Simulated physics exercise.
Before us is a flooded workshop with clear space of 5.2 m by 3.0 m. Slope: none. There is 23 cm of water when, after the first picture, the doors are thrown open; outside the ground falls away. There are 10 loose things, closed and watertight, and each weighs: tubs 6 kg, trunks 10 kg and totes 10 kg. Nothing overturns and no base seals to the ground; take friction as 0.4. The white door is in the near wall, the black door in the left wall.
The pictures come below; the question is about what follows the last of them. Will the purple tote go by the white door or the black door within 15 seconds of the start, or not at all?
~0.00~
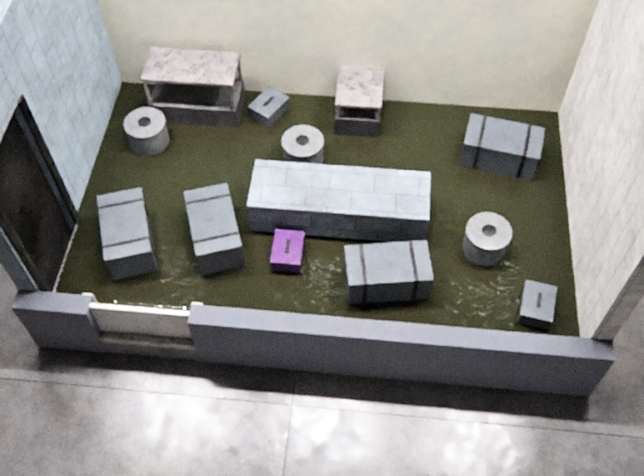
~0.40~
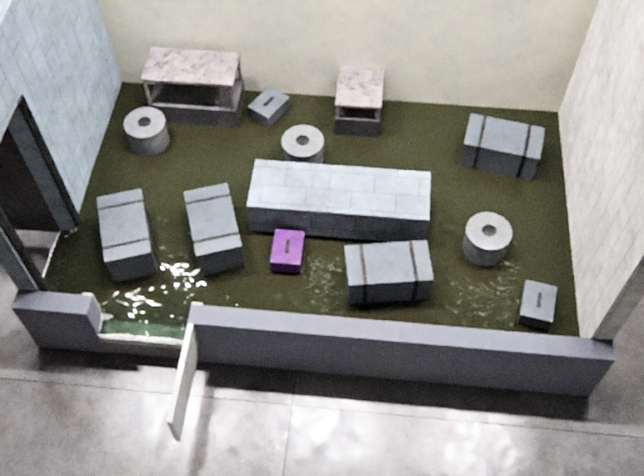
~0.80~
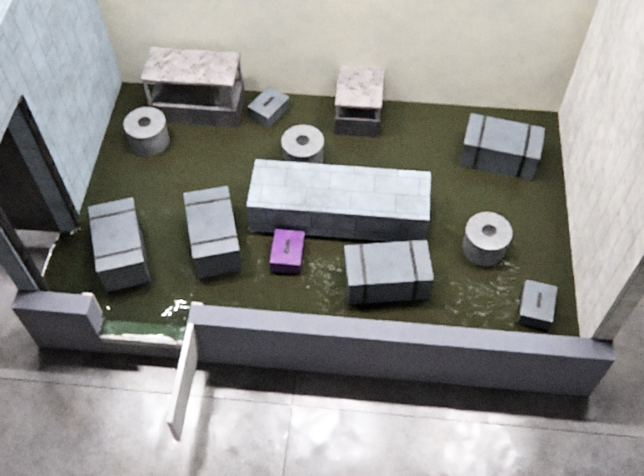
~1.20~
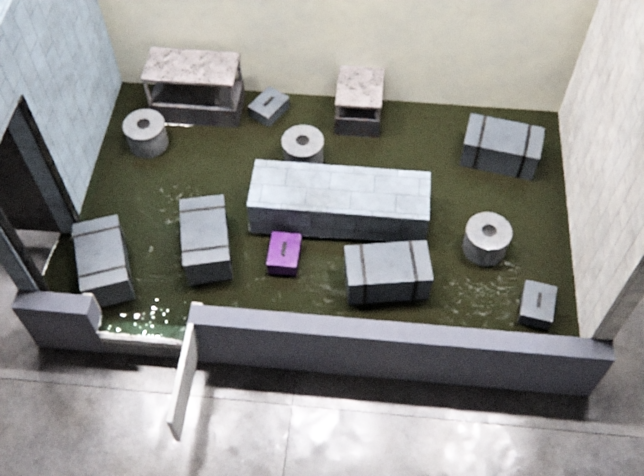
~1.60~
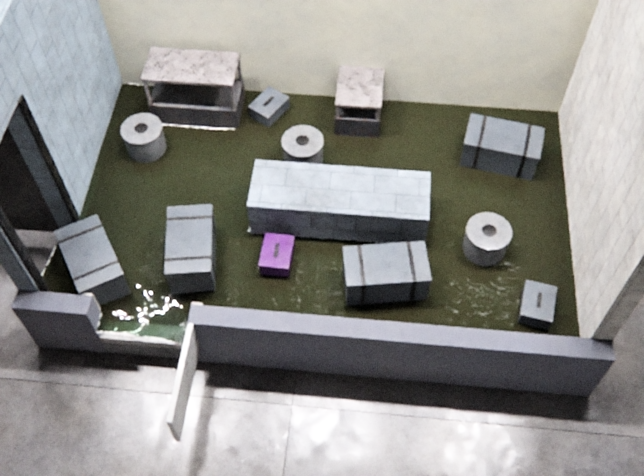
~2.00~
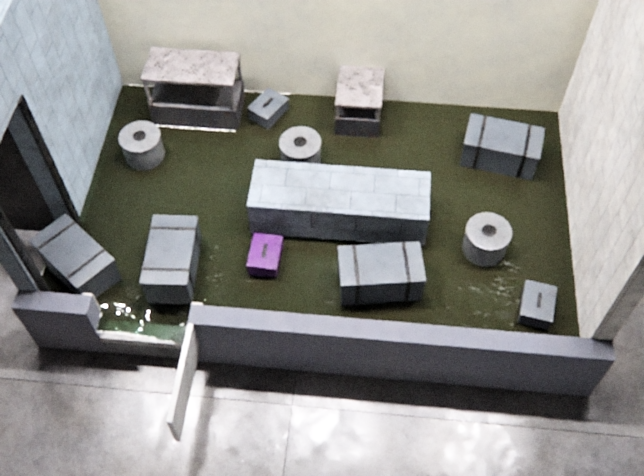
Purple tote: White doorway.
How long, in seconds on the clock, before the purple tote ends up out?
That happens at about 5.5 s.
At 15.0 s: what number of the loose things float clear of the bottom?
It comes to 5 of them.
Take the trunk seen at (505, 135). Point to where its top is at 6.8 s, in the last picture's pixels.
It should be close to pixel (477, 154).
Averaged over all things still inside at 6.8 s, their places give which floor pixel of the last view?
Close to (260, 261).
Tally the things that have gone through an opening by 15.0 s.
Count: 5.
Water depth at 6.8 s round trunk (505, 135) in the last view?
I'd say some 14 cm.
After 3.0 s the purple tote is near (225, 258), 0.6 m from its start, afloat; 1 of 10 are out; 9 afloat.
After 6.8 s the purple tote has gone out by the white door; 3 of 10 are out; 7 afloat.
After 11.0 s the purple tote has gone out by the white door; 5 of 10 are out; 5 afloat.
After 15.0 s the purple tote has gone out by the white door; 5 of 10 are out; 5 afloat.
